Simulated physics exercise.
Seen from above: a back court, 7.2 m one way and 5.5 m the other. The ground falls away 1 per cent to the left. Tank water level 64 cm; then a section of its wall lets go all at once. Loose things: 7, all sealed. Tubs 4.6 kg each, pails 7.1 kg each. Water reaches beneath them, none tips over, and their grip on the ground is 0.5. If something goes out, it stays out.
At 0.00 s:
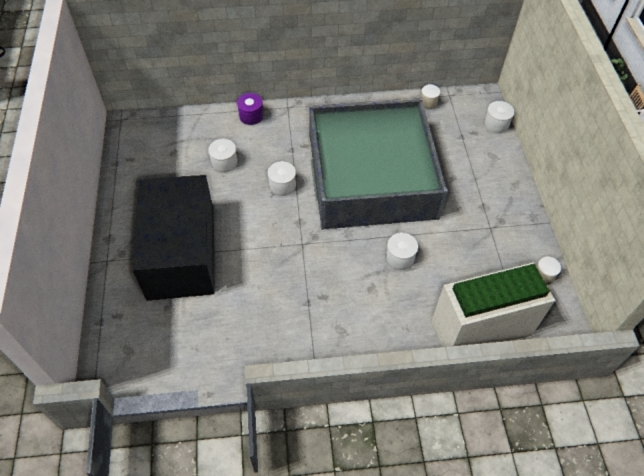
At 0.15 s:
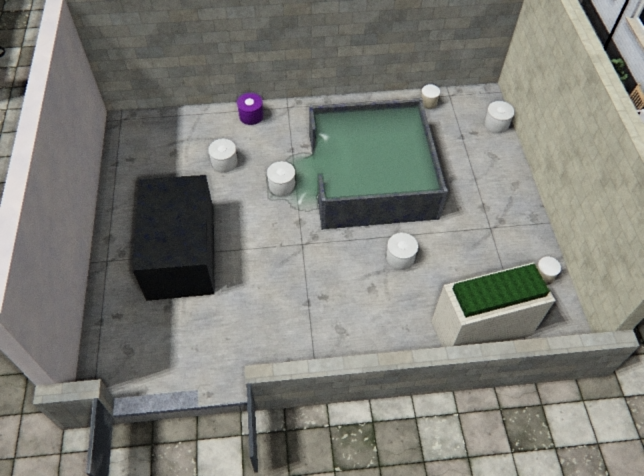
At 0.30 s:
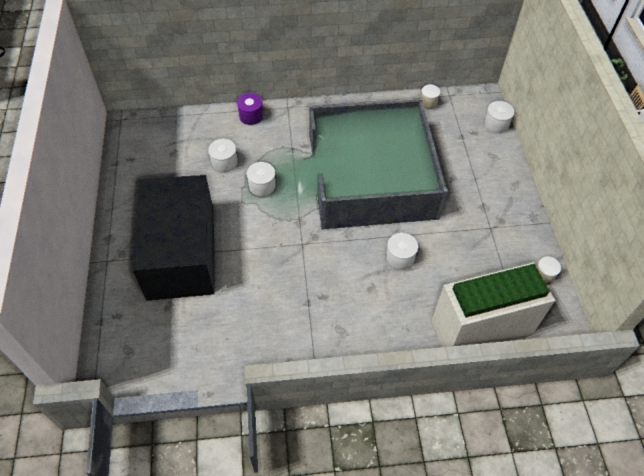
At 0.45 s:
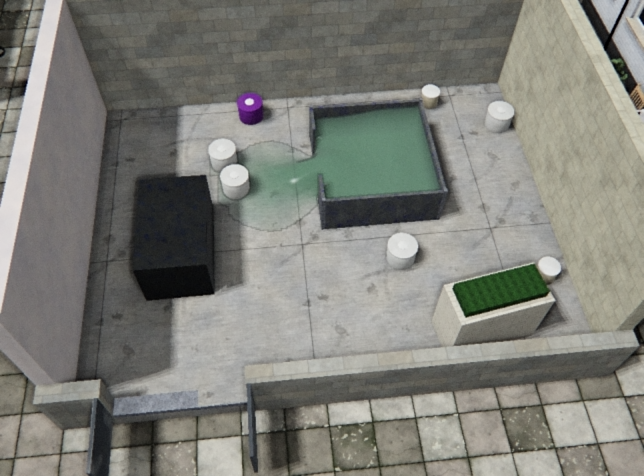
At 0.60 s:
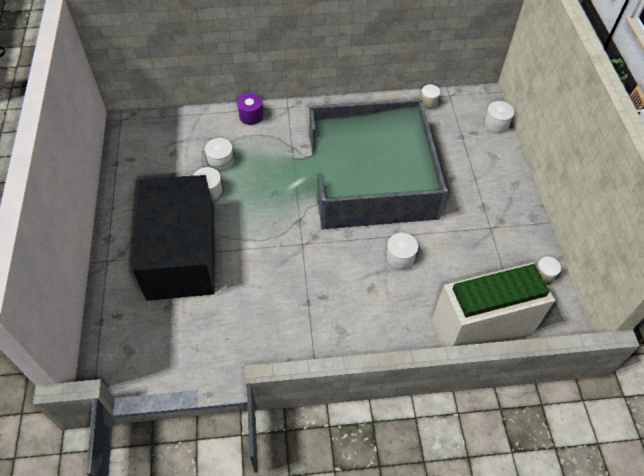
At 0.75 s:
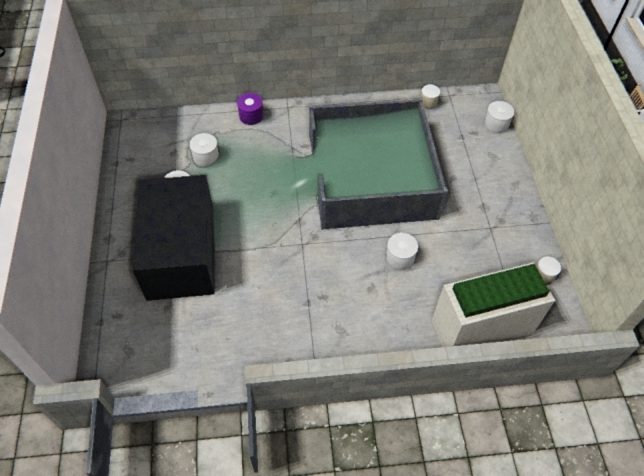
Greenish water pours through a gap in the left side of a dark-walled tank and spreads leftward across a grey paved, walled court, seen from above by a still camera. A purple tub sits by the back wall, white ones stand around, a black block is at left and a green-topped planter at right. The water carries the nearest white tub left, partly behind the block, then another shifts slightly left.
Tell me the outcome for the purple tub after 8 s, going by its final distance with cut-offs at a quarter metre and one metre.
The move is large.
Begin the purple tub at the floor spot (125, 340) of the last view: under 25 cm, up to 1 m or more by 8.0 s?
What happens is that it covers a big distance.
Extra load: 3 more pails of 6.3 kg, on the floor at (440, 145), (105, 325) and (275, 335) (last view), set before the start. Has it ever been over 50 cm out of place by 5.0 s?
First inside the limit, then outside the limit, then outside the limit.
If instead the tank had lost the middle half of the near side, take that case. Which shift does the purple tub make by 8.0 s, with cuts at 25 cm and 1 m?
I'd say the purple tub scarcely moves.
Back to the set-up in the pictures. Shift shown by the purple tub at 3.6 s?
Roughly 20 cm.
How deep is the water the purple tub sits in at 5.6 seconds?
Somewhere close to 4 cm.
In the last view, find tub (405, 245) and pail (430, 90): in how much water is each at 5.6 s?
About 2 and 0 cm.
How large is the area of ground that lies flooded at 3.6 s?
That flooded area is roughly 22 m2.
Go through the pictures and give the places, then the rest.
The purple tub at (250, 102), on the bottom; water covers 3.4 m2; 0 of 7 have shifted, in the first picture.
The purple tub at (250, 102) rests on the ground; 4.0 m2 under water; 0 of 7 have shifted, in the second picture.
The purple tub at (250, 102), on the bottom; water covers 4.6 m2; 1 of 7 have shifted, in the third picture.
The purple tub at (250, 102) rests on the ground; 5.6 m2 under water; 1 of 7 have shifted, in the fourth picture.
The purple tub at (250, 102), on the bottom; 6.6 m2 under water; 2 of 7 have shifted, in the fifth picture.
The purple tub at (250, 102), on the bottom; water covers 7.6 m2; 2 of 7 have shifted, in the sixth picture.
After 1.6 s the purple tub is near (249, 96), 0.2 m from its start, aground; 0 of 7 are out; 2 afloat.
After 3.6 s the purple tub is near (249, 95), 0.2 m from its start, aground; 0 of 7 are out; 1 afloat.
After 5.6 s the purple tub is near (347, 110), 1.7 m from its start, afloat; 1 of 7 are out; 2 afloat.
After 8.0 s the purple tub is near (447, 108), 3.4 m from its start, aground; 1 of 7 are out; 1 afloat.
